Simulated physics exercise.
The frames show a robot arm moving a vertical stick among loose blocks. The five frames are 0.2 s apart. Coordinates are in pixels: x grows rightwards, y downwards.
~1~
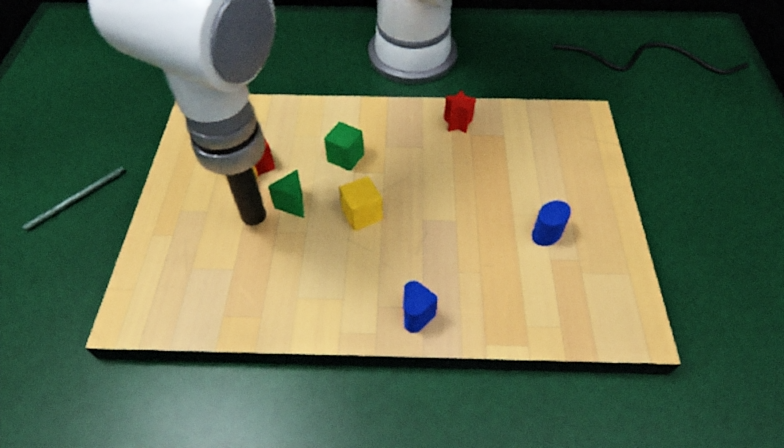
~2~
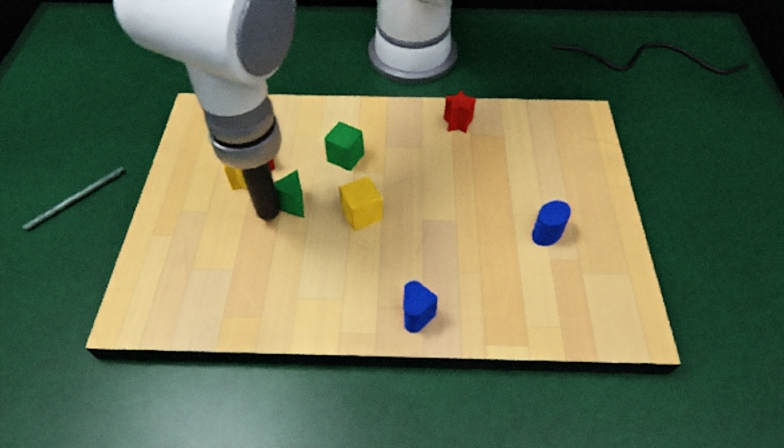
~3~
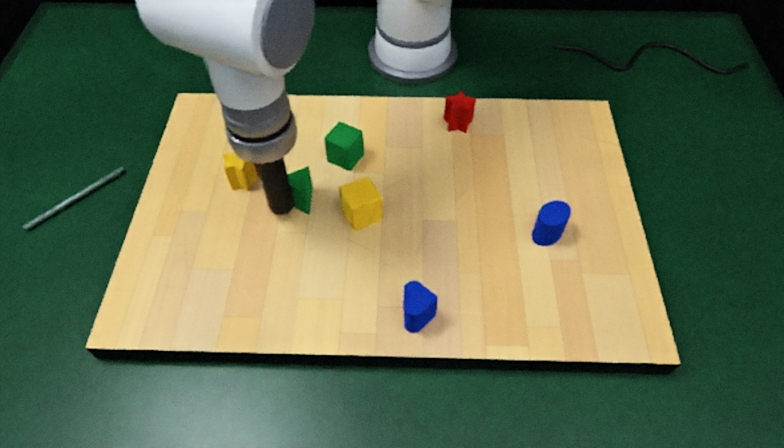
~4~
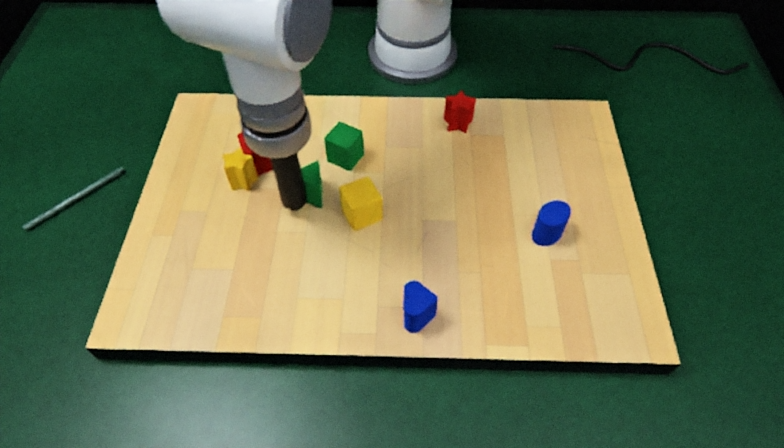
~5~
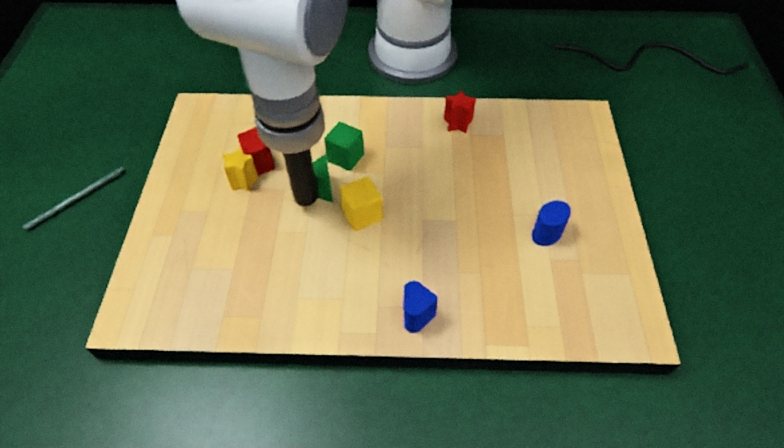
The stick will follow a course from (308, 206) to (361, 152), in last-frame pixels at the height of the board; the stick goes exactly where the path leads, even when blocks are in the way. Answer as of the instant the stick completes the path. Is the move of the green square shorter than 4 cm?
No
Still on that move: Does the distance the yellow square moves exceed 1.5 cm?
No - that is not the case.
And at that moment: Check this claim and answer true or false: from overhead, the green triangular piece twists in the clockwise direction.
True
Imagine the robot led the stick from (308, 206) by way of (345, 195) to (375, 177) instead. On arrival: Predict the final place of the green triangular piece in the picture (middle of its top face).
My estimate: (335, 156).
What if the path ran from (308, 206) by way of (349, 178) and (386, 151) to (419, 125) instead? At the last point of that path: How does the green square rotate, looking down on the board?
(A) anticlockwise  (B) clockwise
Correct choice: A.
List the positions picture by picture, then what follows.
The first frame shows stick's lower end at (254, 216); green triangular piece at (288, 184); green square at (343, 135); yellow square at (360, 192).
The second frame shows stick at (268, 210); blocks still.
The third frame shows stick at (282, 205); green triangular piece at (297, 179).
The fourth frame shows stick at (294, 201); green triangular piece at (308, 173).
The fifth frame shows stick at (306, 197); green triangular piece at (318, 168); green square at (343, 135); yellow square at (360, 192).
On the path given first. One third of the way, stick at (326, 177); green triangular piece at (340, 151), turned 20° clockwise; green square at (350, 129), turned 25° anticlockwise.
Two thirds of the way, stick at (343, 159); green triangular piece at (365, 140), turned 35° clockwise; green square at (353, 124), turned 40° anticlockwise.
At the end, stick at (361, 142); green triangular piece at (381, 132), turned 80° clockwise; green square at (359, 110), turned 45° anticlockwise; yellow square still.
